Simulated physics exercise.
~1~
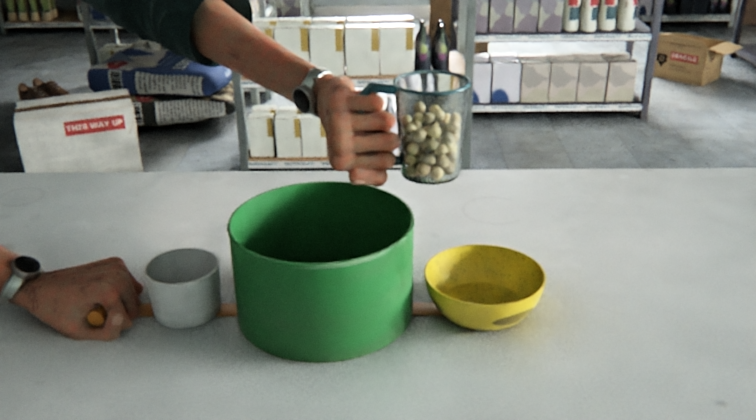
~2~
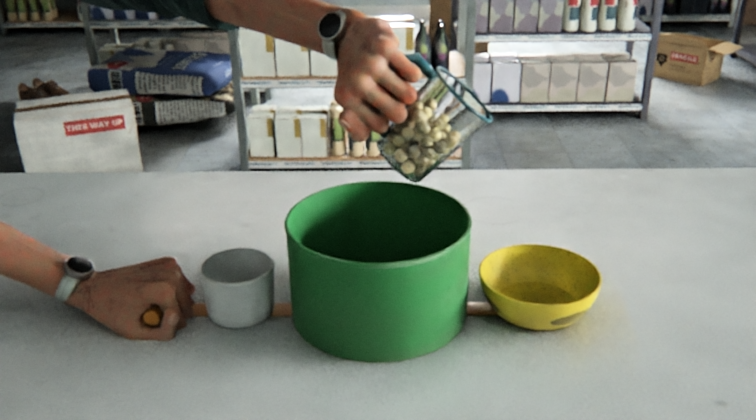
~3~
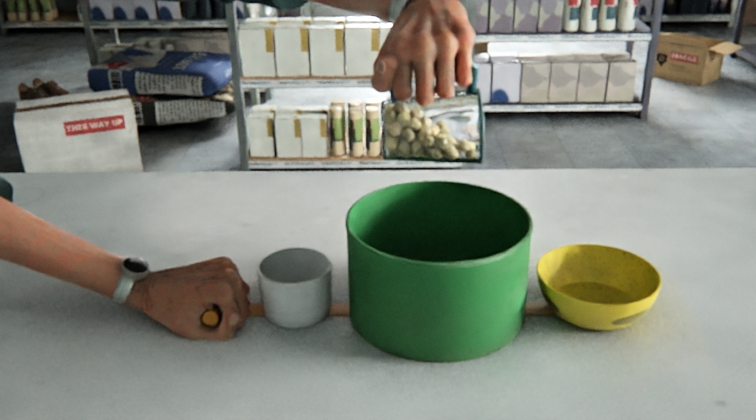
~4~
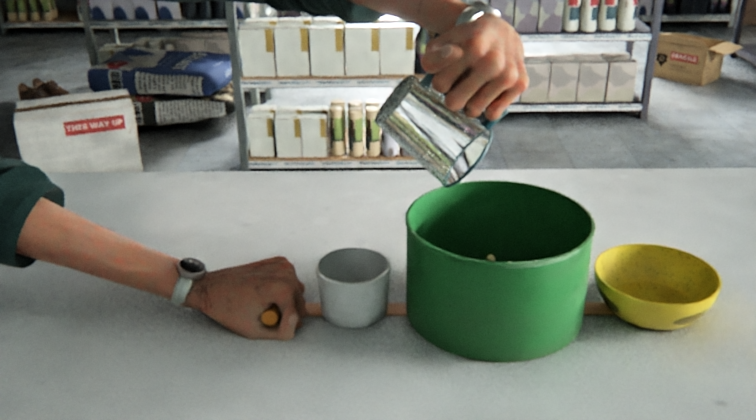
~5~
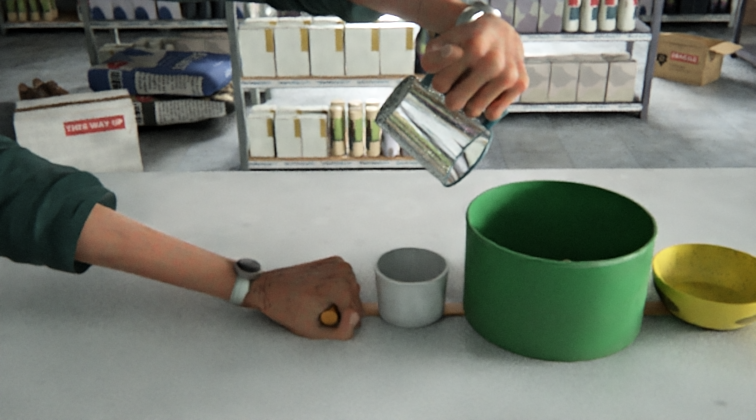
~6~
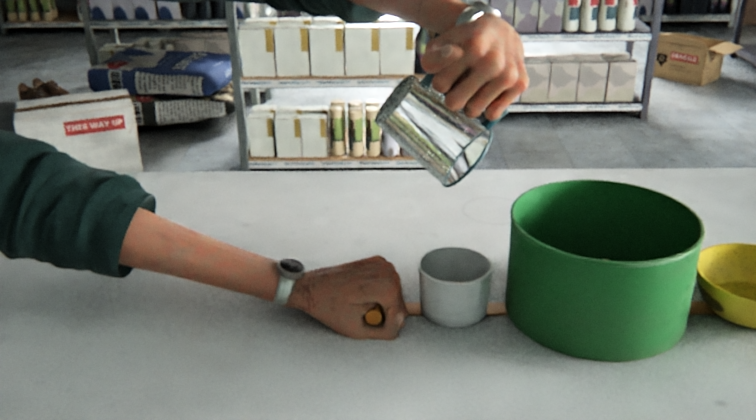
A hand tips a cup of nuts into the green pot as another slides the joined containers right.
